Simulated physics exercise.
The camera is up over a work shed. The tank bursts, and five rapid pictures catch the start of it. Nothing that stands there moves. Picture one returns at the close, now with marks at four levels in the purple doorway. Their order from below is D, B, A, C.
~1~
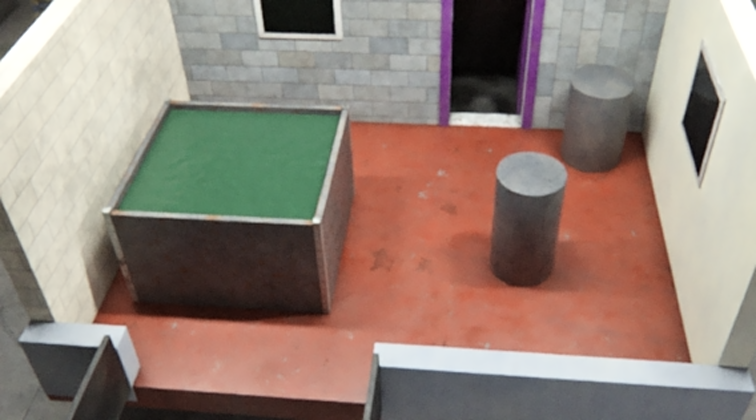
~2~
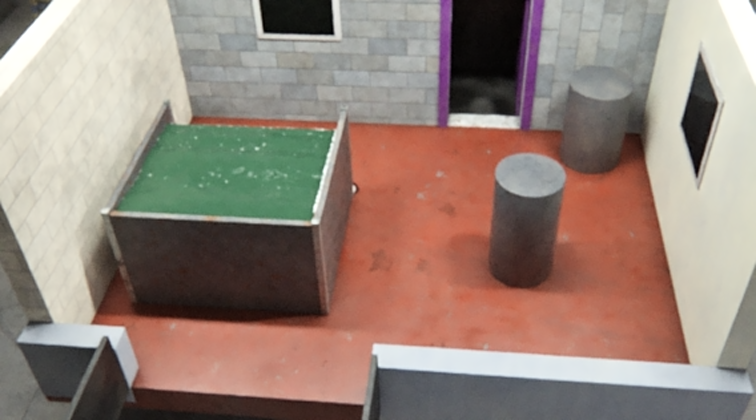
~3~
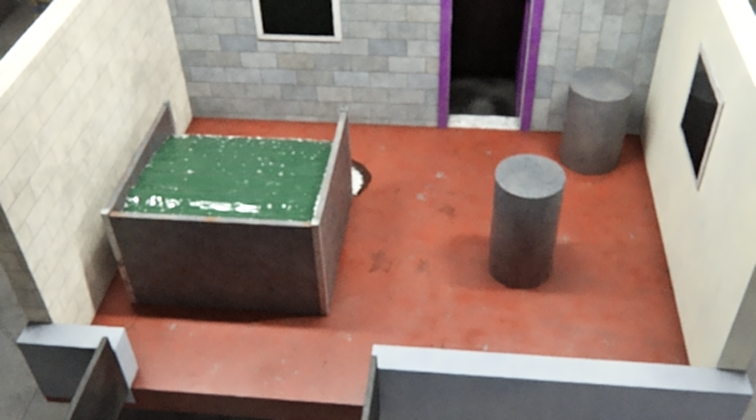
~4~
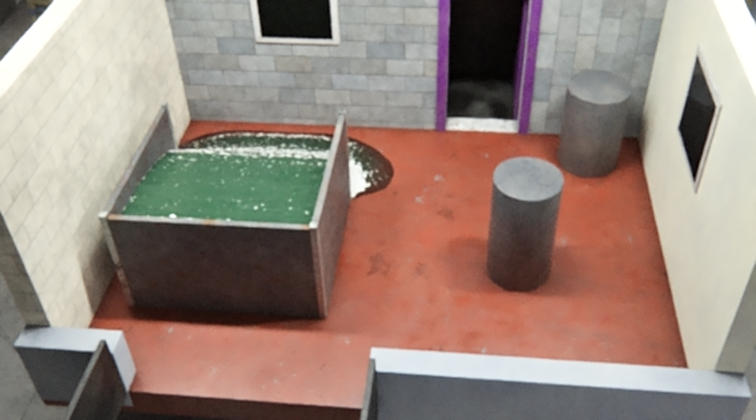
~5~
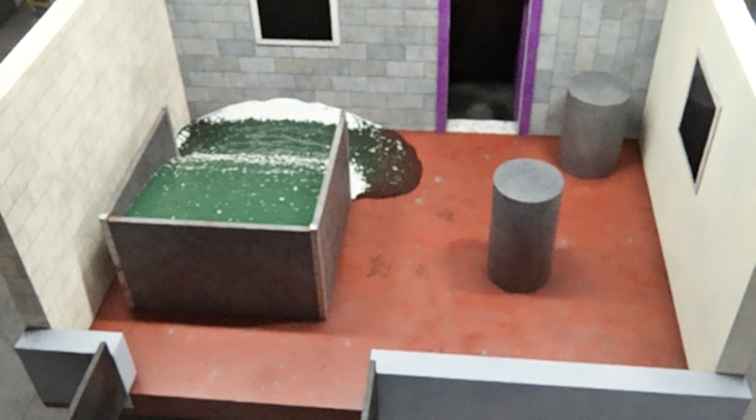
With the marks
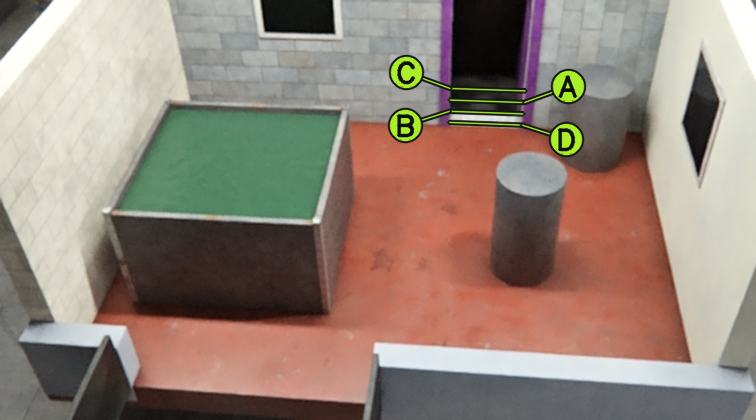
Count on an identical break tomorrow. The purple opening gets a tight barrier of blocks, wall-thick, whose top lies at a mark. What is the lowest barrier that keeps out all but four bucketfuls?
The answer is line B.
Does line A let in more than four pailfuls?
No, not at all.
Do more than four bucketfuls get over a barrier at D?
Yes, that goes wrong.
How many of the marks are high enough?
Three.
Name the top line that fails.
It is D.
On the marked copy, A at (486, 101); B at (486, 112); C at (487, 89); D at (485, 123); from the bottom up D, B, A, C.
Choosing A, nothing gets over.
Choosing B, a splash gets over, under a bucket.
Choosing C, nothing gets over.
Choosing D, dozens of bucketfuls pour in.
